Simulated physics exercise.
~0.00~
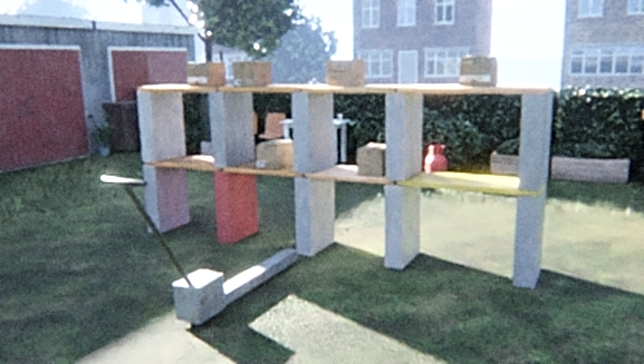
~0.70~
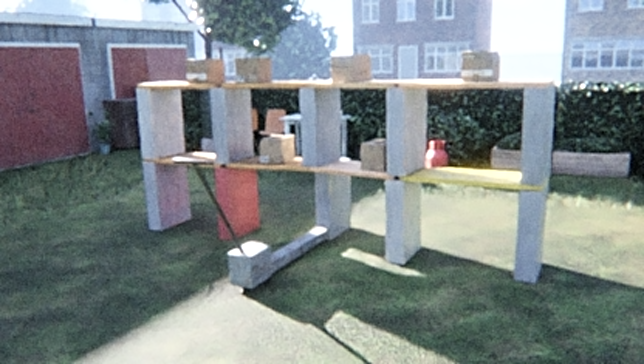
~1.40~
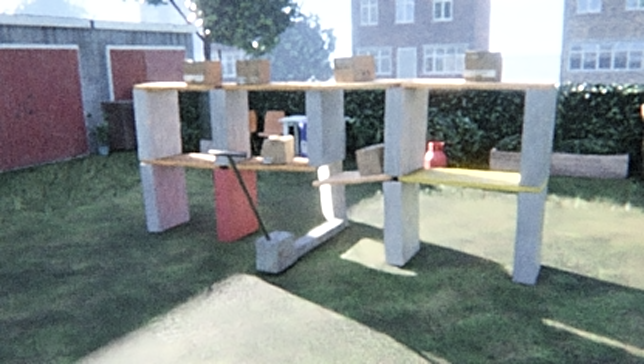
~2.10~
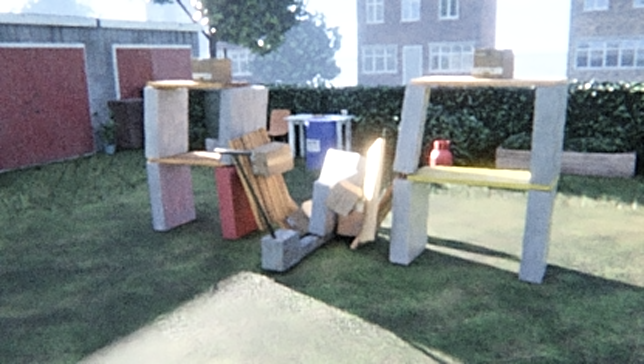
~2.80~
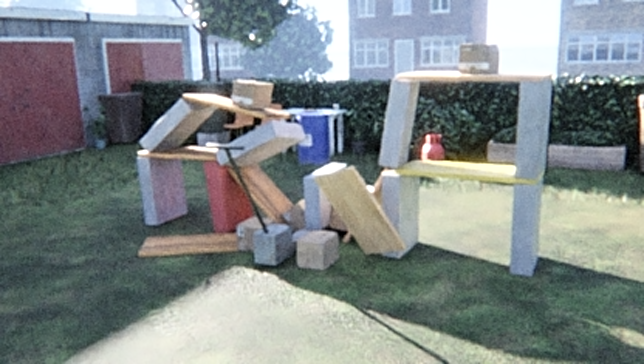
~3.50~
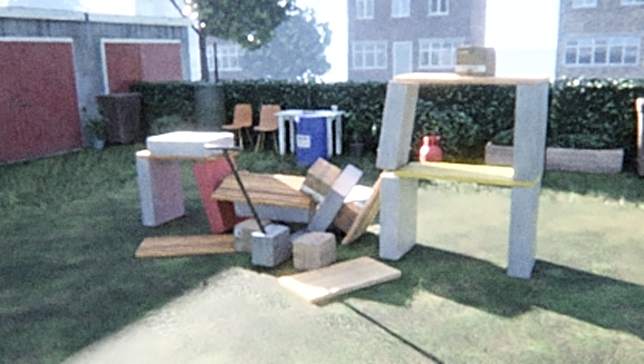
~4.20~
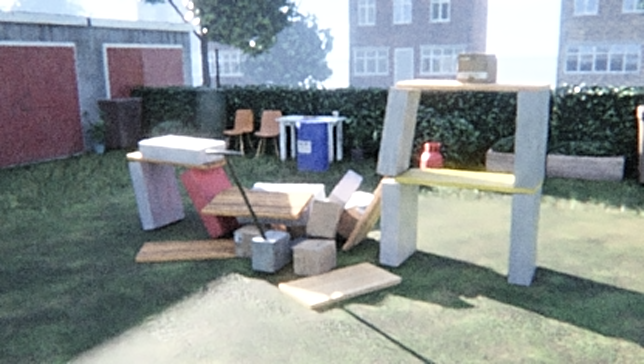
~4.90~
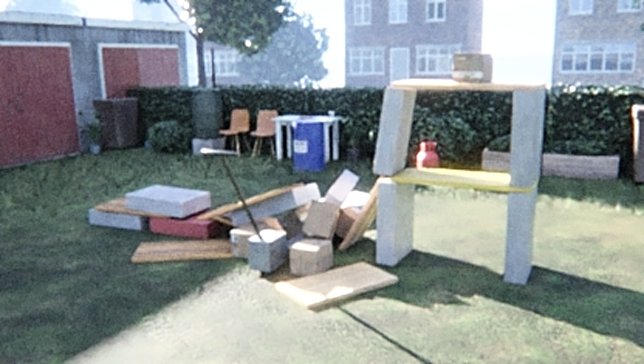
A two-tier block structure collapses on the left as a jack pushes its base.
